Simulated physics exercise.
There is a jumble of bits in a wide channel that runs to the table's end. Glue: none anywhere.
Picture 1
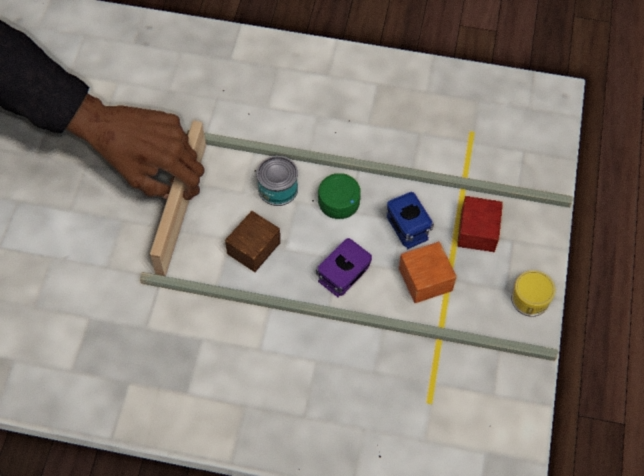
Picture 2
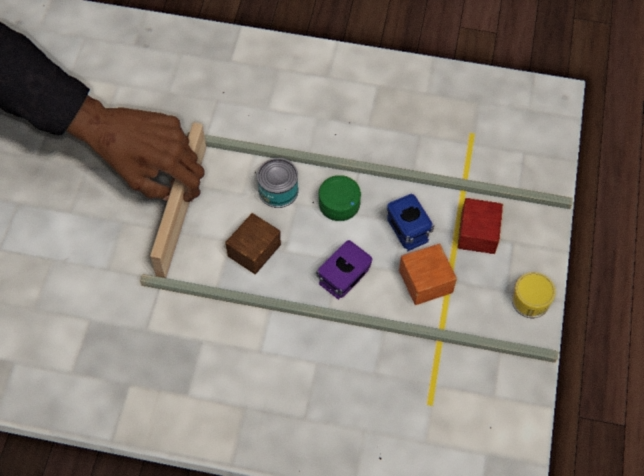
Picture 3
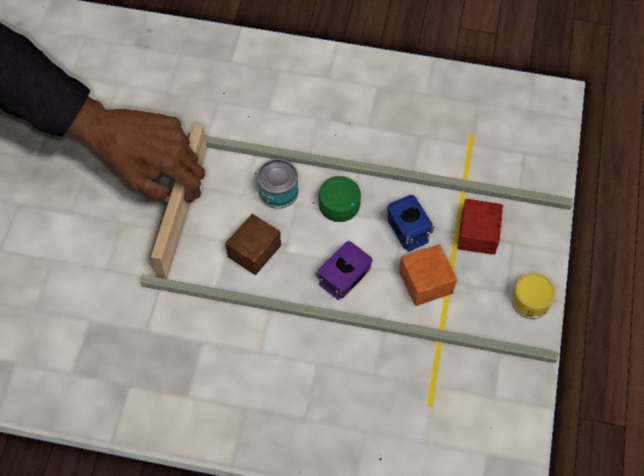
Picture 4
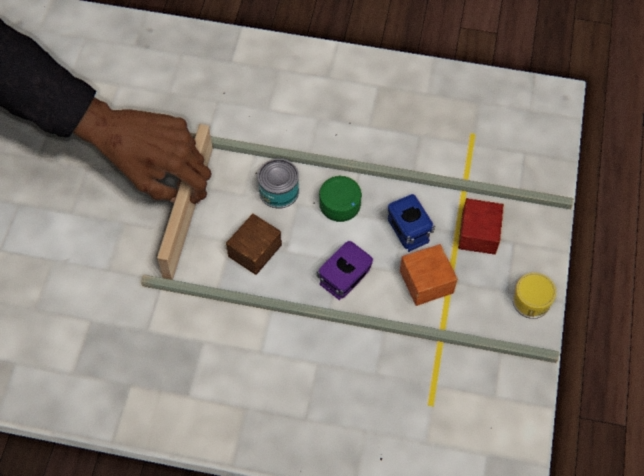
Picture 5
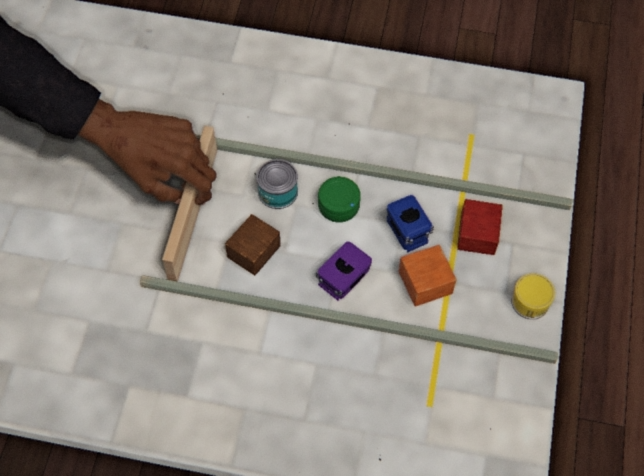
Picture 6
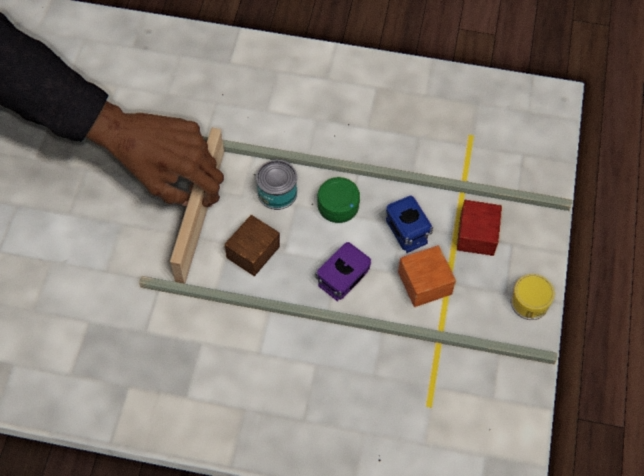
A hand slides a wooden board slightly right toward blocks and pots lying still.
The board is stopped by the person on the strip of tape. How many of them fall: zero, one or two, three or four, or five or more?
I predict that one of them or two will leave the table.
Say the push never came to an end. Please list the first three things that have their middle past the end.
Earliest first: The yellow pot, the orange block, the red block.
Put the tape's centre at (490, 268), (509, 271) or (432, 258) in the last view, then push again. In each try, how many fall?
Floor tally per try: 3 / 4 / 0.
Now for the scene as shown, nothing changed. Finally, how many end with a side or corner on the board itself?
The count is 2.
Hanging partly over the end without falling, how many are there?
Expected count: 0.
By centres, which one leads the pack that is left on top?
Orange block.
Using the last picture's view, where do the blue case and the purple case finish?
The blue case comes to rest at (493, 244), and the purple case comes to rest at (501, 299).
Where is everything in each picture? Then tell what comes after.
Yellow pot (533, 294); red block (480, 224); orange block (427, 273); board (179, 197); tape (452, 258), in the first frame.
Red block (480, 226); purple case (345, 270), in the second frame.
Orange block (428, 275); board (181, 200), in the third frame.
Yellow pot (534, 296); blue case (410, 222), in the fourth frame.
Red block (480, 227); turquoise pot (278, 184), in the fifth frame.
Yellow pot (532, 297); red block (479, 228); orange block (426, 276); board (198, 204); tape (452, 261), in the sixth frame.
Soon after, none off yet; yellow pot at rest near (532, 297); red block at rest near (479, 228); orange block at rest near (426, 276).
After that, none off yet; yellow pot at rest near (532, 297); red block at rest near (480, 228); orange block moving near (435, 279).
And then, none off yet; yellow pot at rest near (534, 298); red block displaced a little near (504, 237); orange block displaced about its own width near (493, 295).
In the end, the number that fall off is one or two; gone, yellow pot.
